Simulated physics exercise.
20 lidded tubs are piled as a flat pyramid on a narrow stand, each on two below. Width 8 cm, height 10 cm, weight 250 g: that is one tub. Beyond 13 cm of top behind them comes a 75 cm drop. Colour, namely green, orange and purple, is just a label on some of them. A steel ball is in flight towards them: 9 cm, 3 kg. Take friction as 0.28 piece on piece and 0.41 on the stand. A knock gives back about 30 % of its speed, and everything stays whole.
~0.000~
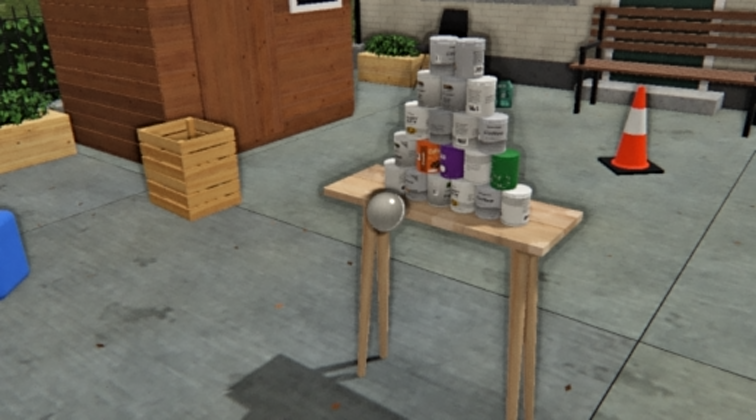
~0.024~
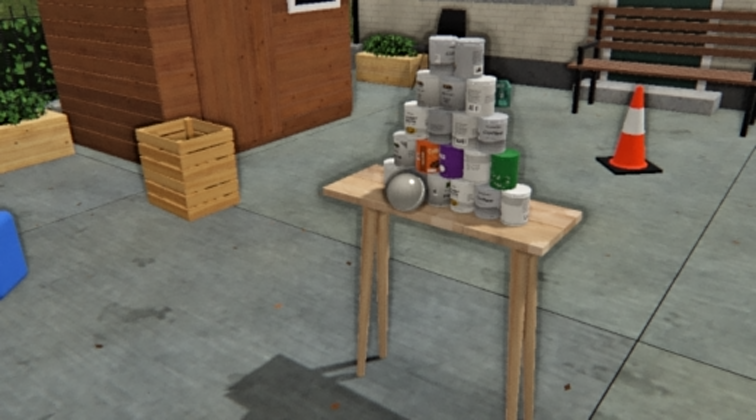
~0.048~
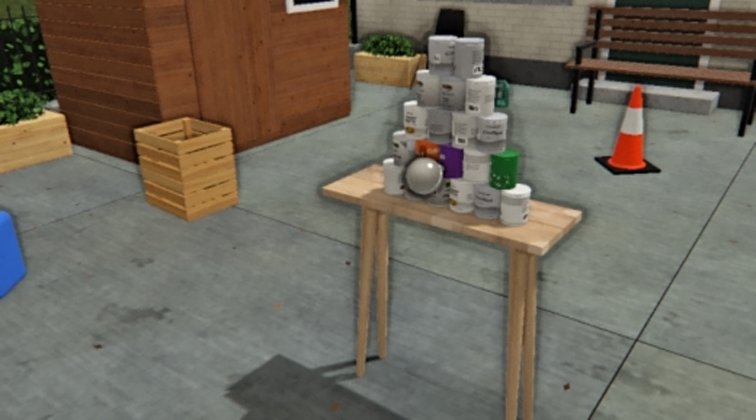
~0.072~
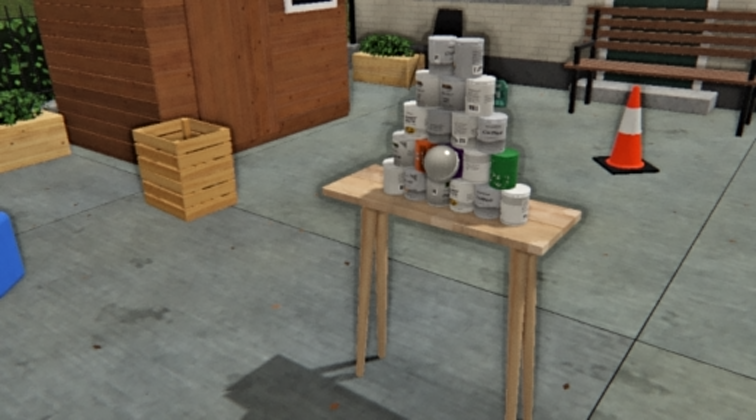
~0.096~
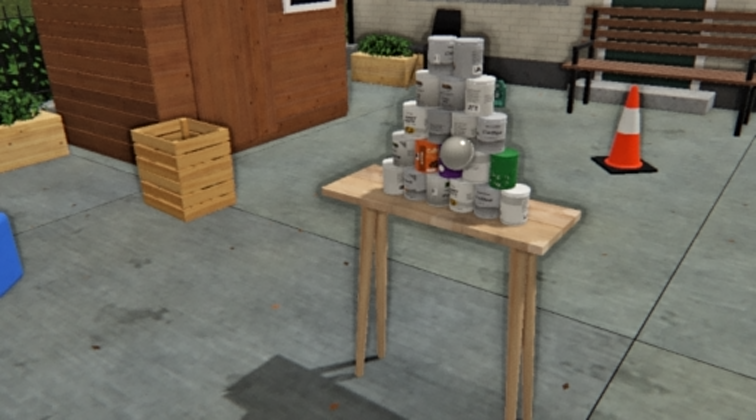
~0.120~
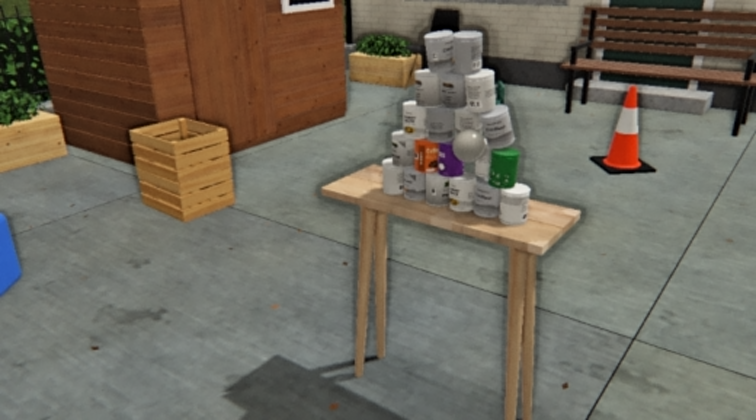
A pyramid of tubs on a narrow wooden stand outdoors, a grey ball flying in from the left, striking and jolting them.
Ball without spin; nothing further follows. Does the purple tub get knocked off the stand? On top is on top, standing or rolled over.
Yes, most likely it quits the stand.
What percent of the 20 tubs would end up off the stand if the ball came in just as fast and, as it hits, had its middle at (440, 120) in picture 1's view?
In that case 40 per cent.
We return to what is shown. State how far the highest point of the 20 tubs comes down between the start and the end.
It sits roughly 19 centimetres lower.
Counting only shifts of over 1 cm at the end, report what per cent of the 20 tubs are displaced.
The shifted ones make up 75 per cent.
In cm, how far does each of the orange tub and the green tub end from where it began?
Well, the orange finishes 2 cm from where it began, while the green finishes 0 cm from its start.
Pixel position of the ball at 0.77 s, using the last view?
(616, 239), roughly.
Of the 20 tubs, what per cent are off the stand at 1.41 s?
It's 45 percent at that point.
Around 0.38 s, ball still moving; 1 of the 20 tubs off the stand; purple tub tipped 45°, 7 cm lower; orange tub displaced 14 mm.
Around 0.77 s, ball still moving; 8 of the 20 tubs off the stand; purple tub on its side.
Around 1.41 s, ball still moving; 9 of the 20 tubs off the stand; purple tub on its side.
Finally (1.8 s), ball rolling away; 9 of the 20 tubs off the stand; purple tub on its side; green tub unmoved; orange tub displaced 14 mm. Seen by the last camera, middles, purple tub near (528, 295), green tub near (504, 168).
